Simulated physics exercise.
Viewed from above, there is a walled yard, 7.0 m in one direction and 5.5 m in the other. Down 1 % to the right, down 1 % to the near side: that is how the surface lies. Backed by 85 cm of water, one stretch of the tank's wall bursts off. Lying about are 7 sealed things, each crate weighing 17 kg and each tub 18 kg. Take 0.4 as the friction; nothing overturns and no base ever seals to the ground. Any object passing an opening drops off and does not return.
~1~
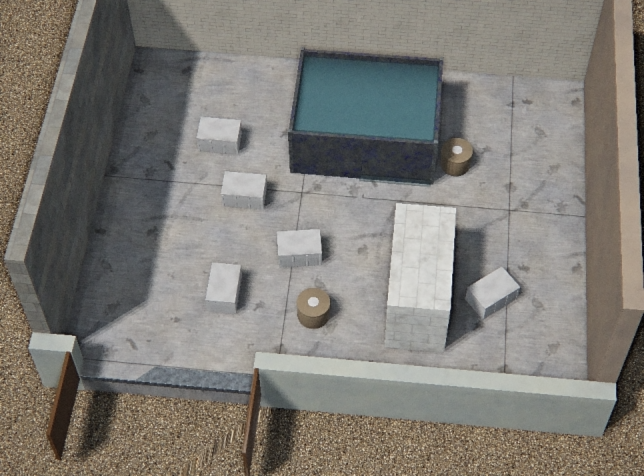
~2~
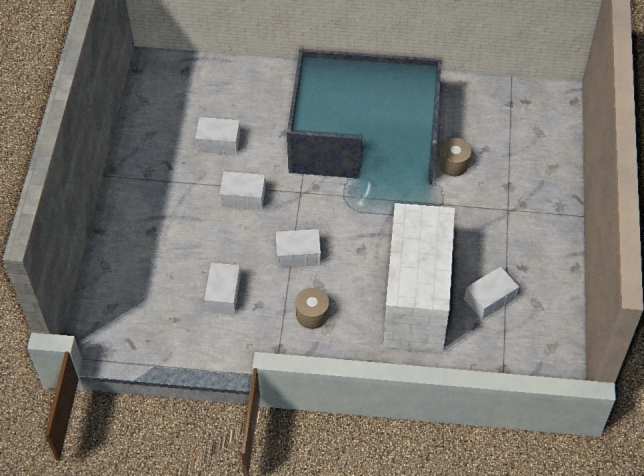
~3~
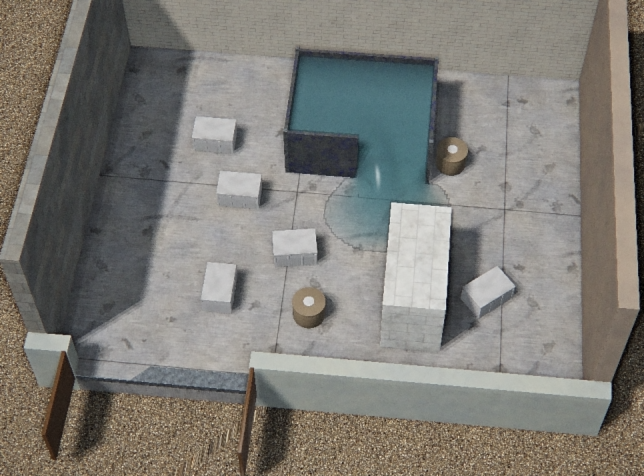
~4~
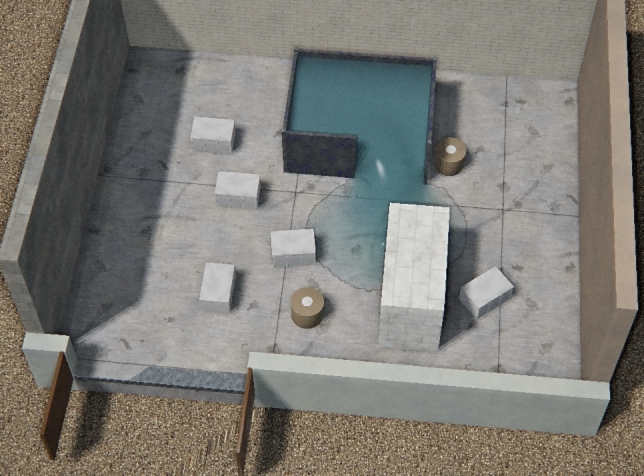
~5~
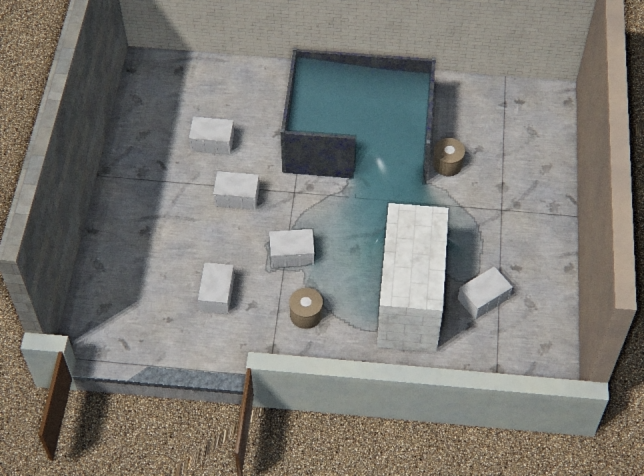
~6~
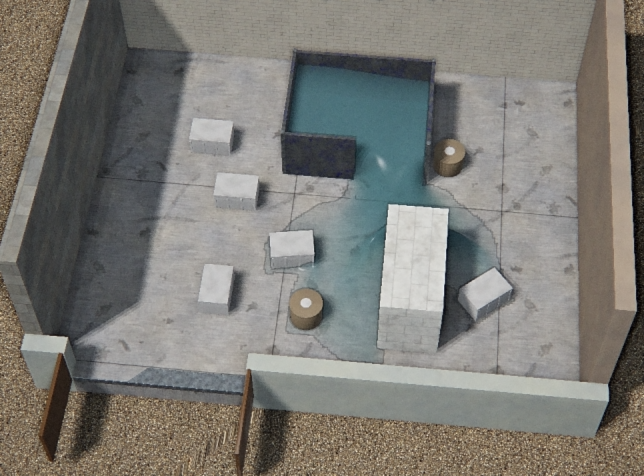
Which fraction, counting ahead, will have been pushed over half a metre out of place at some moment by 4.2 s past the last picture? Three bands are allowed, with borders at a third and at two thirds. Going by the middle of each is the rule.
Middle band.
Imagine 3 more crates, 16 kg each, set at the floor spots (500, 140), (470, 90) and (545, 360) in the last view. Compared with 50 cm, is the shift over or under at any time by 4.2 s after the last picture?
Check, in order - not exceeded, not exceeded, exceeded.
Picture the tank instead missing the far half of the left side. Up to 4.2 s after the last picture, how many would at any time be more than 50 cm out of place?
Then the count would be 2.
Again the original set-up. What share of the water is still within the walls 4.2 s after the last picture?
Remaining: Approx. 86 per cent.
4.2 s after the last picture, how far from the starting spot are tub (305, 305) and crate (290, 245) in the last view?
Note, listed in order: Gone out, 120 cm.
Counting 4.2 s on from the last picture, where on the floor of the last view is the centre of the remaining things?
(294, 215).
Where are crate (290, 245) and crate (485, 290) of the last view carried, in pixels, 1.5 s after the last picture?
Estimated pixels: (231, 241) and (494, 326).
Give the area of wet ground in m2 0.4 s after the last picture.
Near 10.5 m2 in all.
Then, 0.4 s after the last picture 0 of 7 are over 50 cm from their spots; 0 afloat.
Then, 1.5 s after the last picture 3 of 7 are over 50 cm from their spots; 0 afloat.
Then, 2.8 s after the last picture 3 of 7 are over 50 cm from their spots; 1 afloat.
Then, 4.2 s after the last picture 4 of 7 are over 50 cm from their spots, and 4 have been at some point; 1 afloat.
